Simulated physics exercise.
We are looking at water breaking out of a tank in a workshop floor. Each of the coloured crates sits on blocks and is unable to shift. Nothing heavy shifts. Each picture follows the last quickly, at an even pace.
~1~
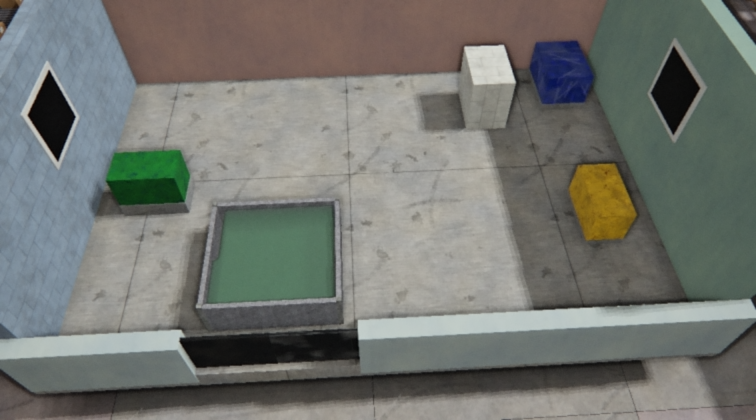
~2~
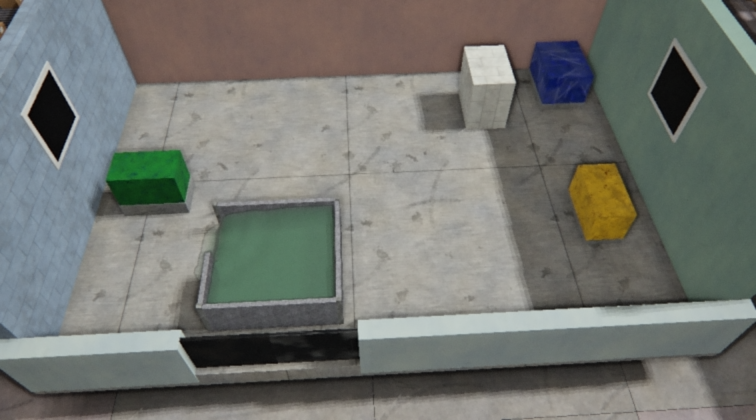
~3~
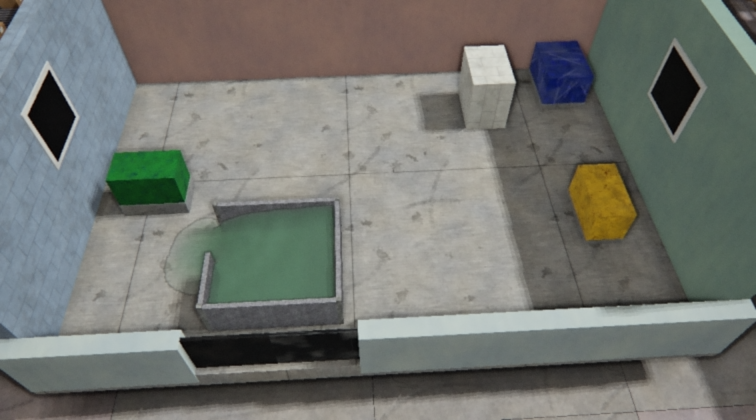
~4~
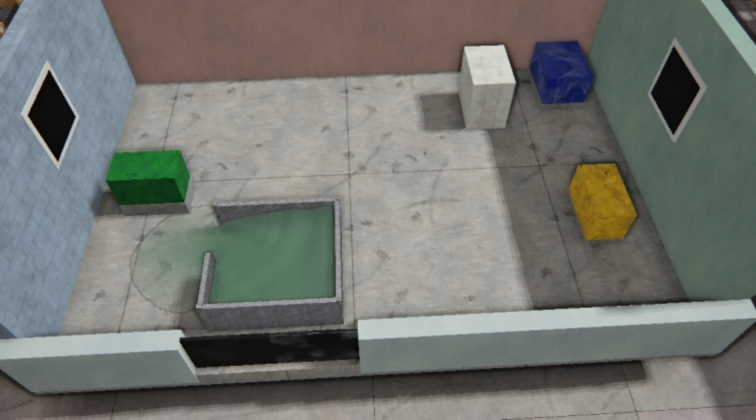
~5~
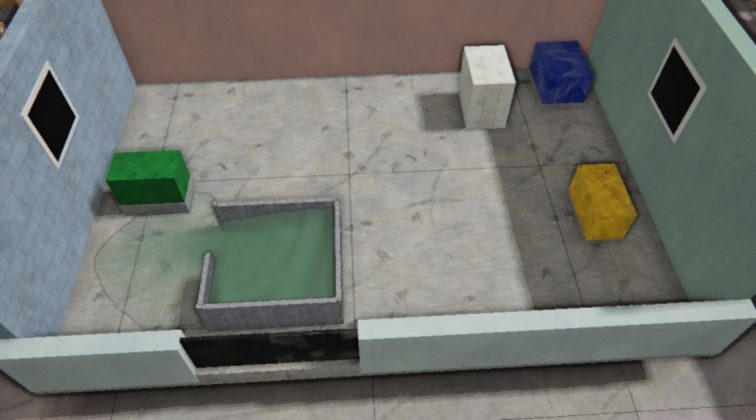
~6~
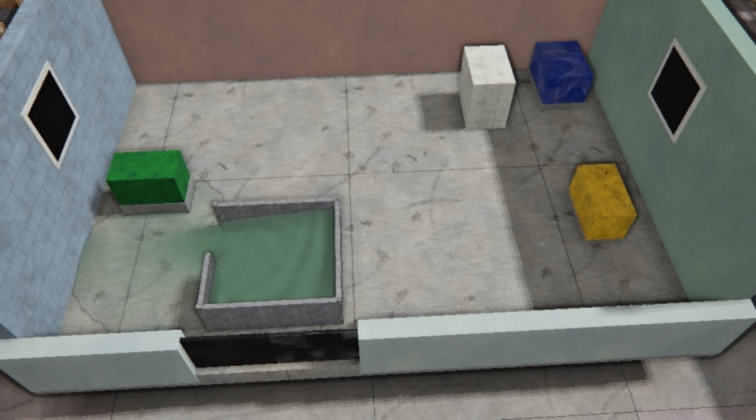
Greenish water pours from a gap in the tank's left side and spreads leftward across the floor.
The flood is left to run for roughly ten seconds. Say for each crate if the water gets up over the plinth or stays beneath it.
At the blue crate the water stays beneath; at the green crate the water stays beneath; at the yellow crate the water stays beneath.
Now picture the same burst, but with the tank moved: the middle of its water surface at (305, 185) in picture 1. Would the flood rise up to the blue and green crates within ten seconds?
Taking each in turn, blue stays clear, while green gets flooded.
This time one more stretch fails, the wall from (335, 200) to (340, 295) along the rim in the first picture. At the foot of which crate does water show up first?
The one in yellow, by my reading.
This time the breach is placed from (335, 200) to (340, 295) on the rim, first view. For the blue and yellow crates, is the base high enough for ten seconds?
First the blue crate: It is hit; then the yellow crate: It is hit.
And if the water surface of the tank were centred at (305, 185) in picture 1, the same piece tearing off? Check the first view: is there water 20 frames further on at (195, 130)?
At that spot: Inundated.
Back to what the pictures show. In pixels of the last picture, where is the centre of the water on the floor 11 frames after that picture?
I'd put my finger on (201, 262).
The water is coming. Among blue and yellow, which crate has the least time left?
Answer: The yellow one.
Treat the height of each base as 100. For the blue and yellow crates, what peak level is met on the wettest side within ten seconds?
In order: 20% and 40%.
A moment on, water covers 10 % of the floor; the blue crate not reached, the green crate water round its plinth, the yellow crate not reached.
Next, water covers 15 % of the floor; the blue crate not reached, the green crate water round its plinth, the yellow crate not reached.
Then, water covers 25 % of the floor; the blue crate not reached, the green crate water round its plinth, the yellow crate not reached.
Later, water covers 50 % of the floor; the blue crate not reached, the green crate water round its plinth, the yellow crate not reached.
In the end, water covers 75 % of the floor; the blue crate stayed above the water, the green crate stayed above the water, the yellow crate stayed above the water.
